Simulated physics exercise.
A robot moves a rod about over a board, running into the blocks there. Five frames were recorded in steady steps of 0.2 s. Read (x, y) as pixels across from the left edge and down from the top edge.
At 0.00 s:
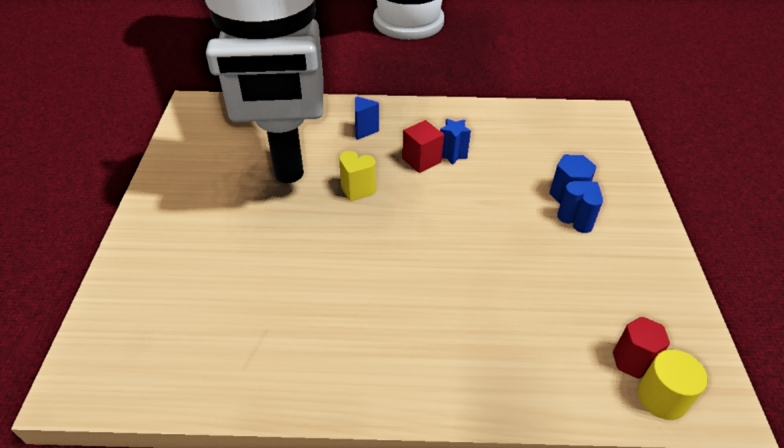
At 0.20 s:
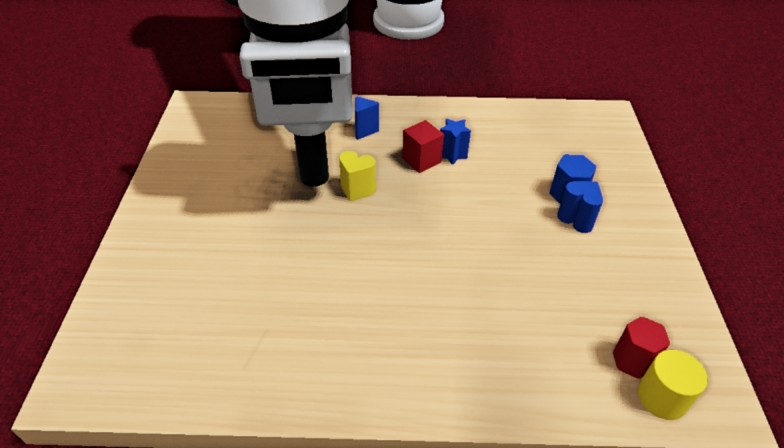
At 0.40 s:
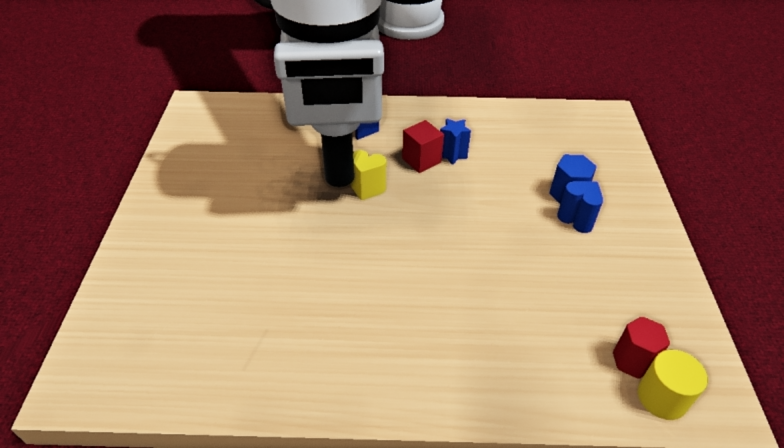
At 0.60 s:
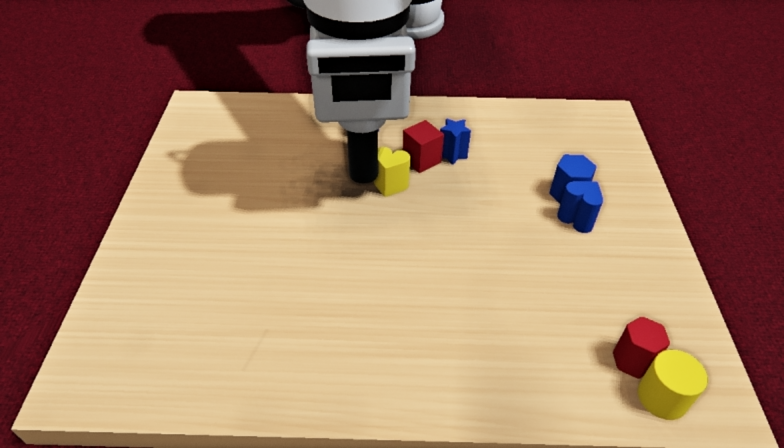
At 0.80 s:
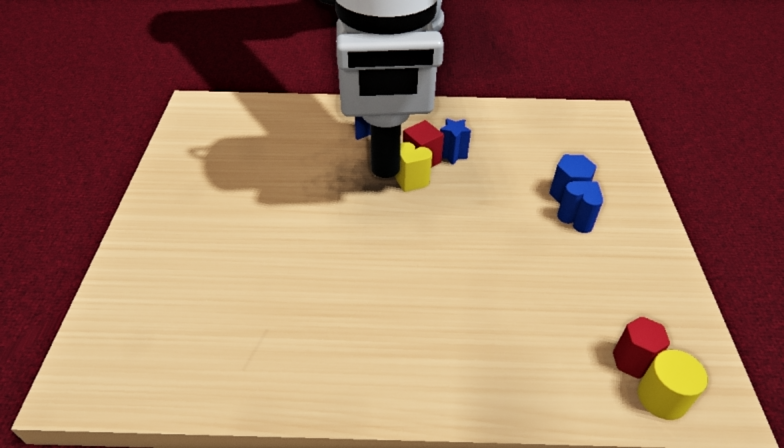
A robot arm moves its rod right and pushes the yellow heart-shaped block toward the red block.
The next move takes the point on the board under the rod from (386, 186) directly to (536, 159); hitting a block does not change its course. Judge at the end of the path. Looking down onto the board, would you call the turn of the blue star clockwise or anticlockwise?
Direction: Clockwise.
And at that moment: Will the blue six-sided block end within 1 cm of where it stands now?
Final answer: Yes.
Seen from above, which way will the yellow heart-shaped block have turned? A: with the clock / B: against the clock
A: With the clock.
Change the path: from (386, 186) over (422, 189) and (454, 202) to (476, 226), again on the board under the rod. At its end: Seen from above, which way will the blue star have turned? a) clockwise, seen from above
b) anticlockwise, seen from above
a (clockwise, seen from above)
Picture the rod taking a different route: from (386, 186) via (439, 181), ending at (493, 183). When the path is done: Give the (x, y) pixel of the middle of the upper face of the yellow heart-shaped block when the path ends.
It is going to be at (505, 138).
The first path, step by step. One third of the way, rod (439, 159); yellow heart-shaped block (467, 143); red square piece (436, 126), turned 65° anticlockwise; blue star (462, 120), turned 40° clockwise.
Two thirds of the way, rod (491, 150); yellow heart-shaped block (520, 138), turned 20° clockwise; red square piece (436, 126), turned 65° anticlockwise; blue star (462, 120), turned 40° clockwise.
At the end, rod (540, 142); yellow heart-shaped block (571, 132), turned 35° clockwise; red square piece (436, 126), turned 65° anticlockwise; blue star (462, 120), turned 40° clockwise; blue six-sided block in place.
